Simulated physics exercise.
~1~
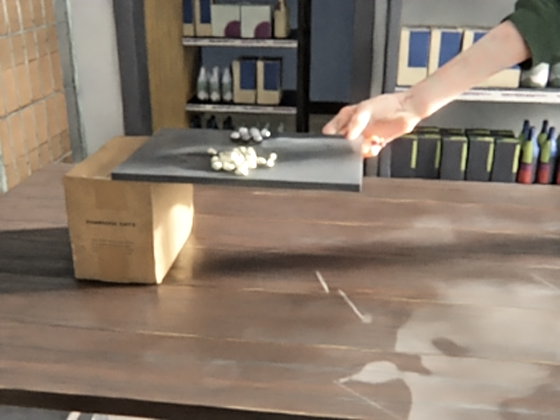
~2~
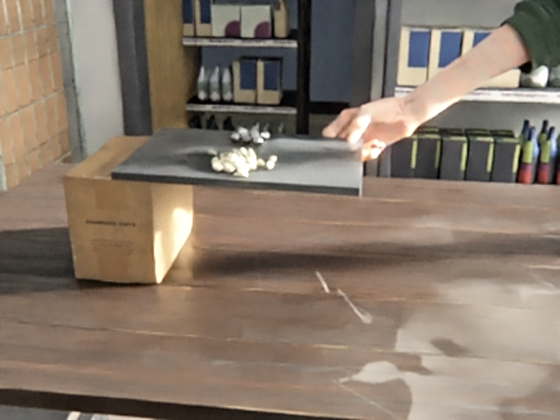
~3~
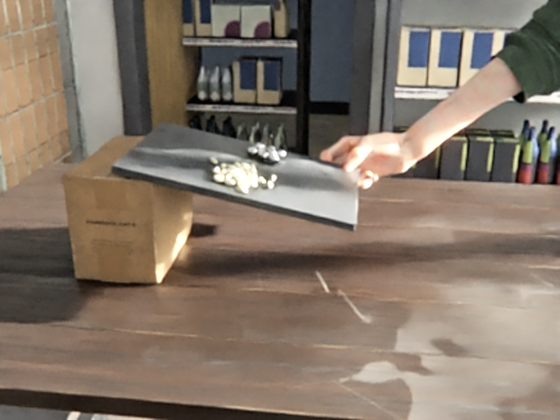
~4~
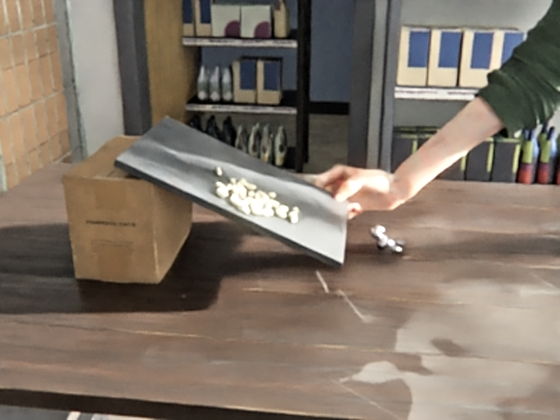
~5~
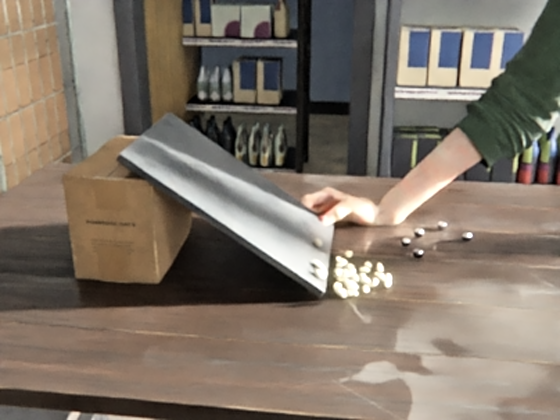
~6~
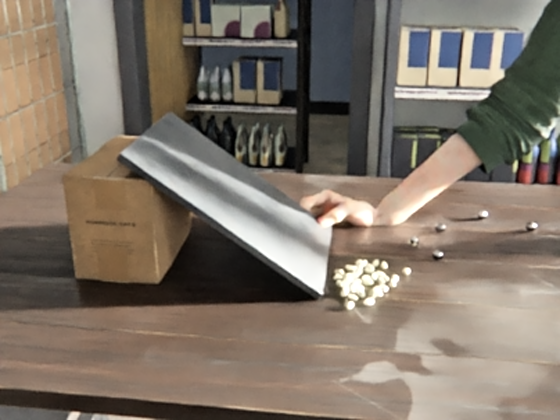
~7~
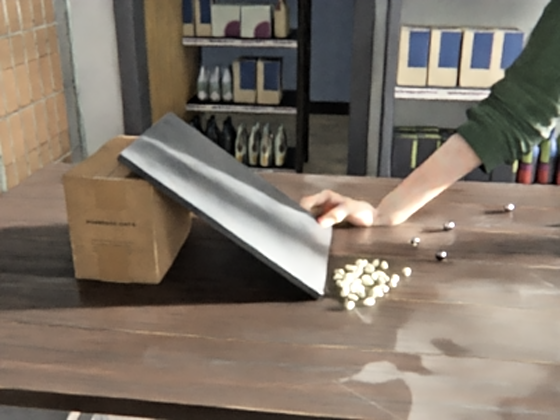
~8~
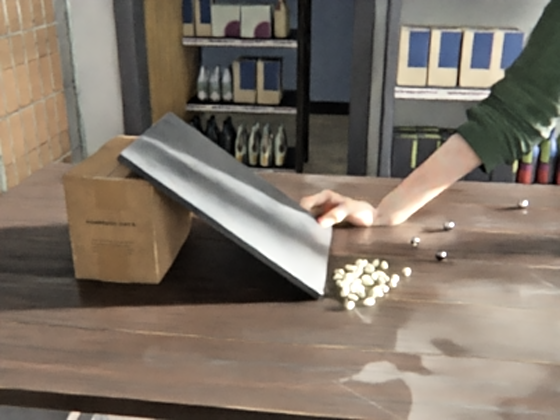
On a dark wooden table, a hand lowered the right end of a grey board propped on a cardboard box; the dark, shiny pieces rolled off first and scattered farther right, while the pale pieces slid down later and stayed heaped near its lower edge.
